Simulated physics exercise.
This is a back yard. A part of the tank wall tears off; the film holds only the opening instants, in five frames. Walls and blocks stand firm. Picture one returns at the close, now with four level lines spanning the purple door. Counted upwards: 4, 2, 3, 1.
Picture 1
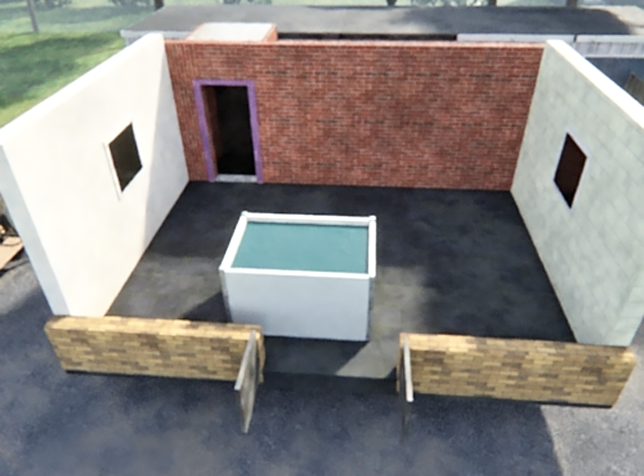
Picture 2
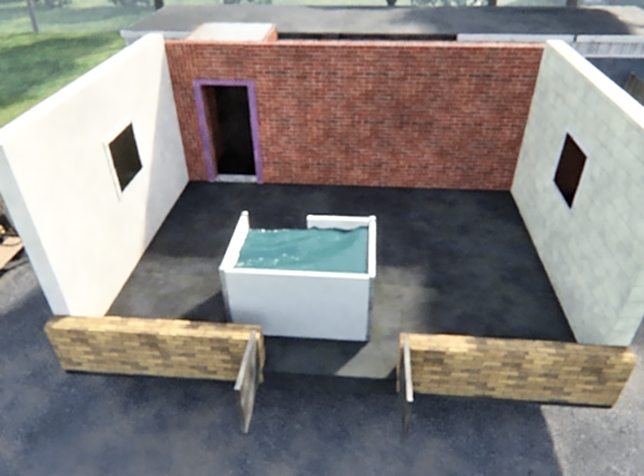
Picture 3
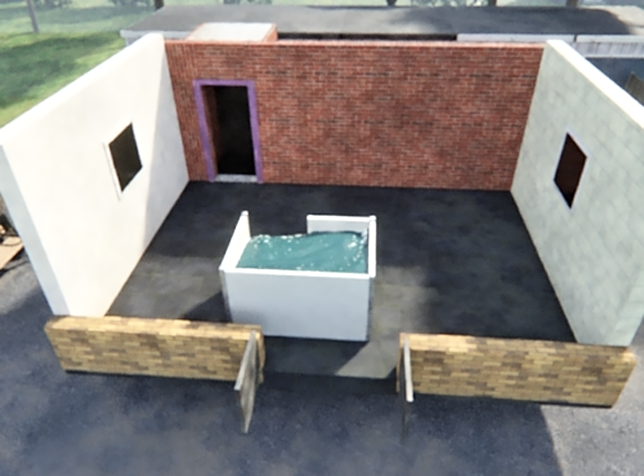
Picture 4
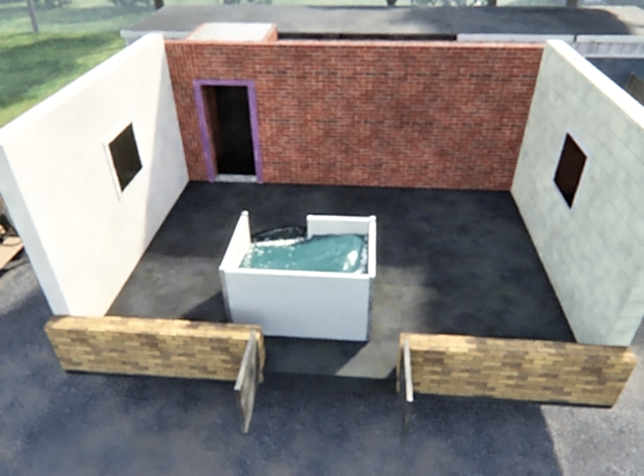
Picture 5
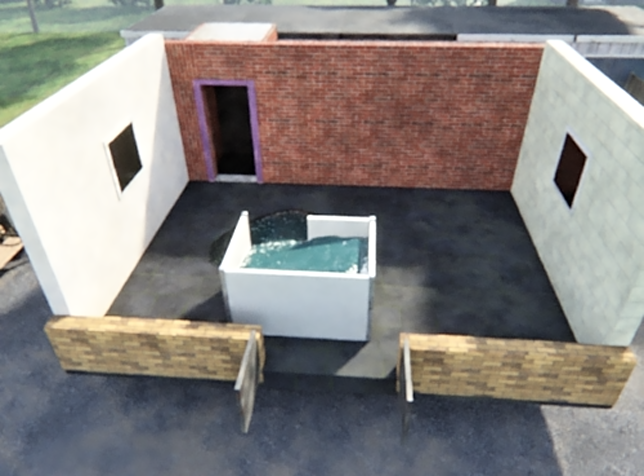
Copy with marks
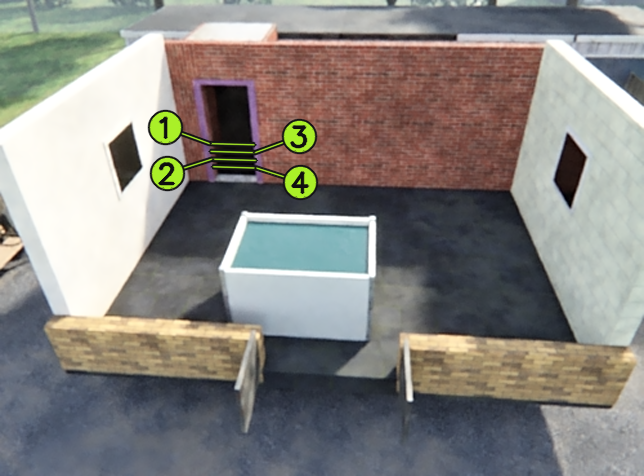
The clip opens on a walled back yard with a purple doorway, an open gate and a white tank of still, blue-green water. A gap appears in the tank's far side, and the surface turns choppy and sinks unevenly. Water then comes into view on the dark ground behind, spreading back and left.
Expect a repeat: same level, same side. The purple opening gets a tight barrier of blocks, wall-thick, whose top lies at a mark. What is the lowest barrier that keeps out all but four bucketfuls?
Choose 4.
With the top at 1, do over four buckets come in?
No, not at all.
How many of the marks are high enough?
All four.
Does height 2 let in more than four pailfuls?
No.
On the marked copy, 1 at (231, 144); 2 at (233, 159); 3 at (232, 152); 4 at (234, 167); from the bottom up 4, 2, 3, 1.
For height 1, nothing gets over.
For height 2, nothing gets over.
For height 3, nothing gets over.
For height 4, a splash gets over, under a bucket.
